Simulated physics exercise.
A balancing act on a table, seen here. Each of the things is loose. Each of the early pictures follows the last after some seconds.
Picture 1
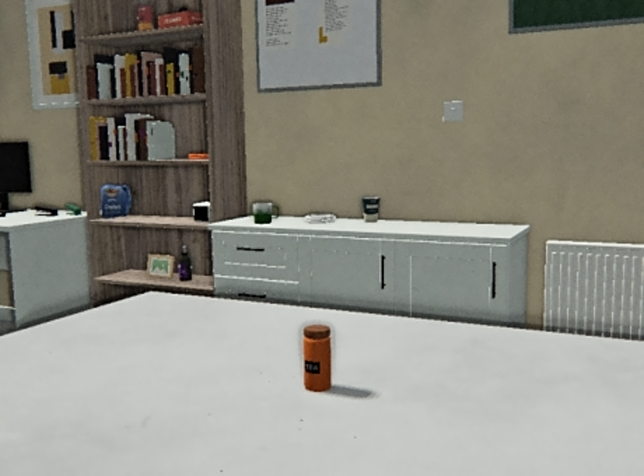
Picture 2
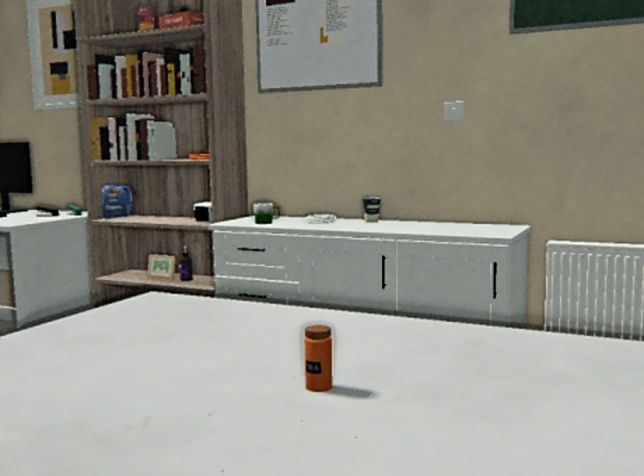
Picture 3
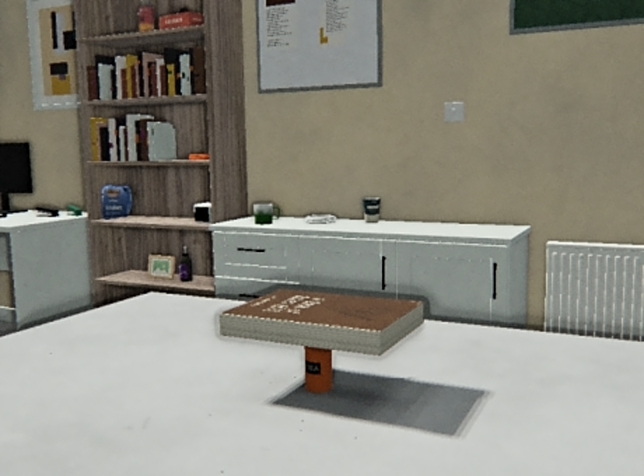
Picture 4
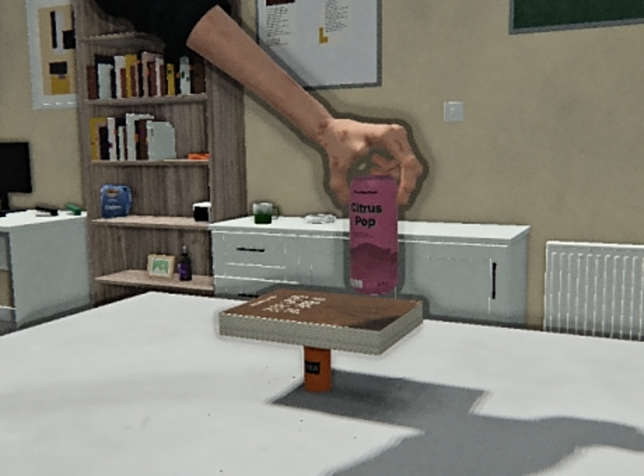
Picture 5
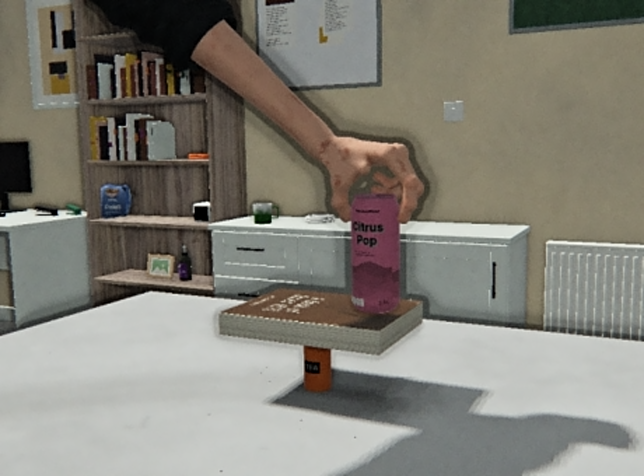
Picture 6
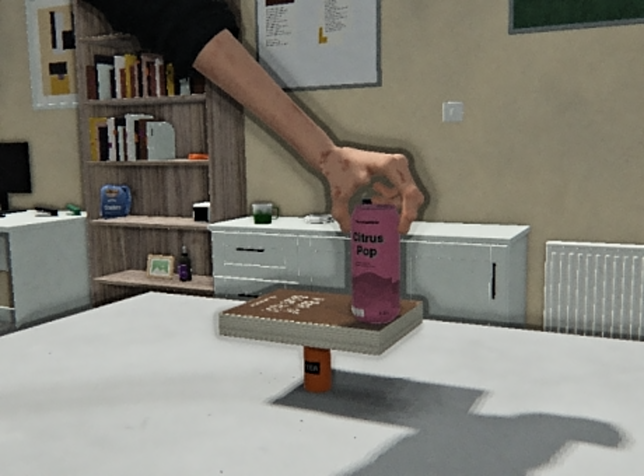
A brown book appeared flat on top of a small orange bottle on a white table, and then a hand lowered a pink can onto the right side of the book, still holding it.
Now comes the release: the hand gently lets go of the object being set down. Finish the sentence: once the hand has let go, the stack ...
The stack tumbles.
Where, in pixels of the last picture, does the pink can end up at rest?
In the final view it sits at roughly (527, 423).
Then, 0.40 s on from there, pink can now fallen; brown book turned 43° from how it was put.
Then, 0.50 s on from there, brown book turned 38° from how it was put; orange shaker shifted a little.
Then, 0.60 s on from there, brown book now fallen; orange shaker shifted well along.
Then, 0.70 s on from there, orange shaker shifted well along.
In the end, fallen, brown book and pink can; moved from the start, orange shaker. At the end, from the last picture's camera, pink can near (527, 423). The stack loses its balance.
